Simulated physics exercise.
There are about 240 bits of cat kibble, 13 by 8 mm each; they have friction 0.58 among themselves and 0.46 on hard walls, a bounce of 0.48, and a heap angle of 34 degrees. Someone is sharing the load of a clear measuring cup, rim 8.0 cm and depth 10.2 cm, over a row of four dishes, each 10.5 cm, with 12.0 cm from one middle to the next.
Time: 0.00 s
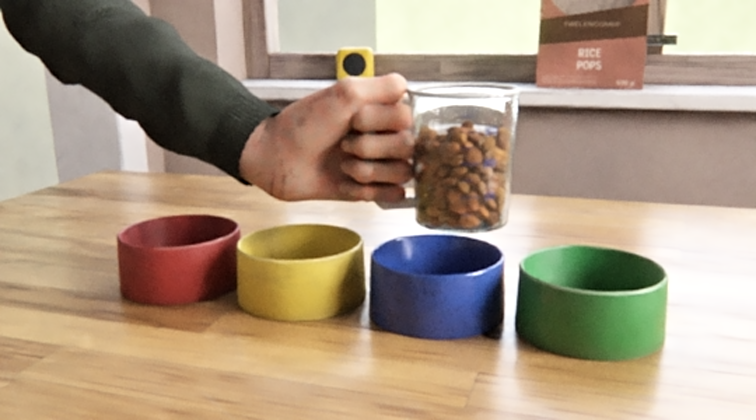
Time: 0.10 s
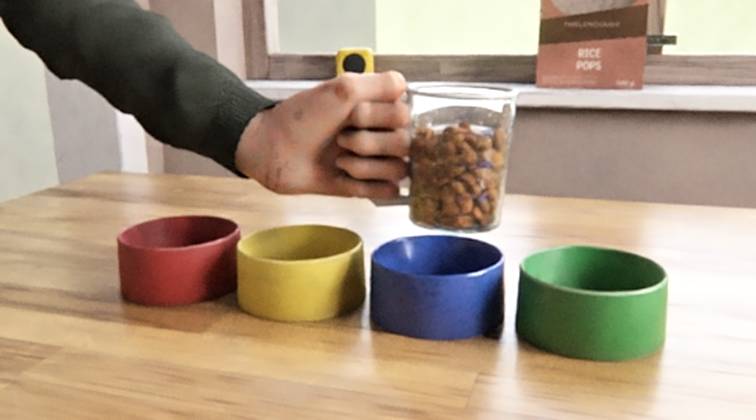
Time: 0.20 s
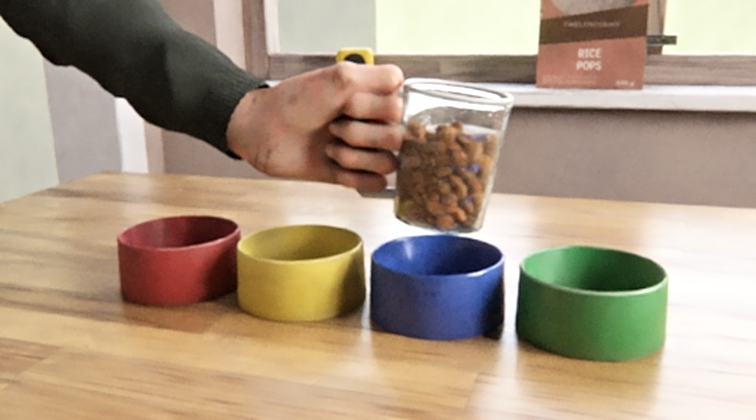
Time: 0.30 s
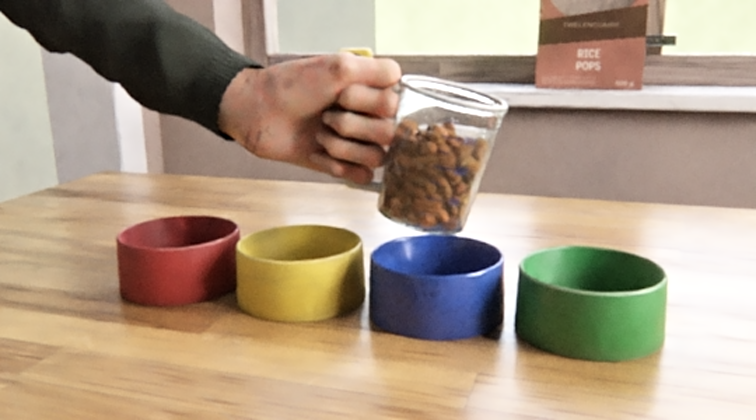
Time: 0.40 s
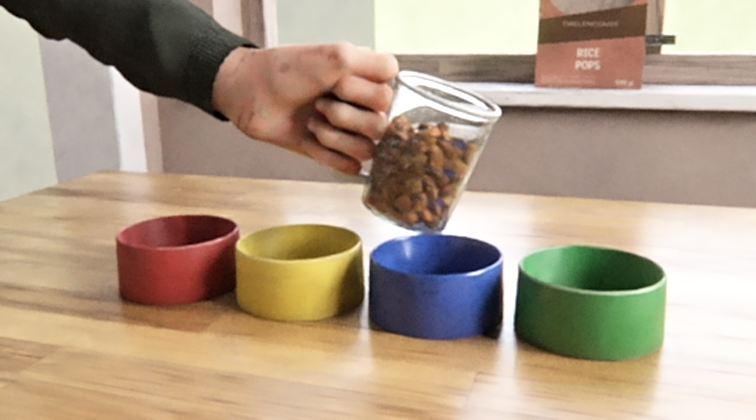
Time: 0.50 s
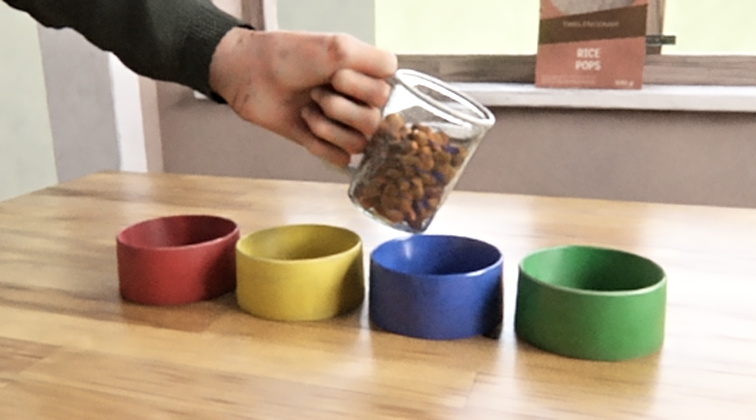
A hand holding a clear cup of brown kibble drifted slightly left above a row of red, yellow, blue and green dishes, then steadily tilted the cup's rim toward the right as it moved.
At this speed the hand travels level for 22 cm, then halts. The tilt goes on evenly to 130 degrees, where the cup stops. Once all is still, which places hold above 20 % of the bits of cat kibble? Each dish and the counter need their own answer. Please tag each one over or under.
Red - under; blue - under; green - under; yellow - over; counter - under.
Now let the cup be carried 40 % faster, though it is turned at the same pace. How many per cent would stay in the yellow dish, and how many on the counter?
Then the yellow dish gets 100 and the counter 0.
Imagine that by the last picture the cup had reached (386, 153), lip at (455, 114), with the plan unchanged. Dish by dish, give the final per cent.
Red: 0 / blue: 0 / green: 0 / yellow: 100.
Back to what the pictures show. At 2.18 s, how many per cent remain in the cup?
35 per cent.
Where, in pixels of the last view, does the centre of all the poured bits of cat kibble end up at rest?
Roughly pixel (308, 271).
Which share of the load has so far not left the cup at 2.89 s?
Approx. 0 % - an estimate.
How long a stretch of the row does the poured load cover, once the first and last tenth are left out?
Length: About 7 cm.
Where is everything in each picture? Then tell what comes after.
Cup at (462, 156), tilt 0 degrees, lip at (517, 91), moved 0.0 cm; middle of the pieces at (456, 173); green dish at (592, 268); blue dish at (437, 254); yellow dish at (301, 242); red dish at (180, 231), in the first picture.
Cup at (458, 157), tilt 3 degrees, lip at (515, 94), moved 0.3 cm; middle of the pieces at (451, 173), in the second picture.
Cup at (448, 156), tilt 9 degrees, lip at (511, 100), moved 1.2 cm; middle of the pieces at (439, 171), in the third picture.
Cup at (437, 156), tilt 15 degrees, lip at (505, 107), moved 2.0 cm; middle of the pieces at (426, 170), in the fourth picture.
Cup at (426, 155), tilt 21 degrees, lip at (498, 114), moved 2.8 cm; middle of the pieces at (414, 167), in the fifth picture.
Cup at (416, 154), tilt 27 degrees, lip at (491, 122), moved 3.6 cm; middle of the pieces at (403, 165); green dish at (591, 268); blue dish at (436, 254); yellow dish at (300, 242); red dish at (179, 231). Its pace works out near 60 degrees a second; the hand travels 8 cm a second, in the sixth picture.
After 1.51 s, tilt 88 degrees; cup holds 100 %.
After 2.18 s, tilt 128 degrees; cup holds 35 %, yellow 60 %.
After 2.89 s, tilt 130 degrees; cup holds 0 %, yellow 95 %.
In the end, at 3.2 s, red 0 %, blue 0 %, green 0 %, yellow 95 %, counter 5 %.
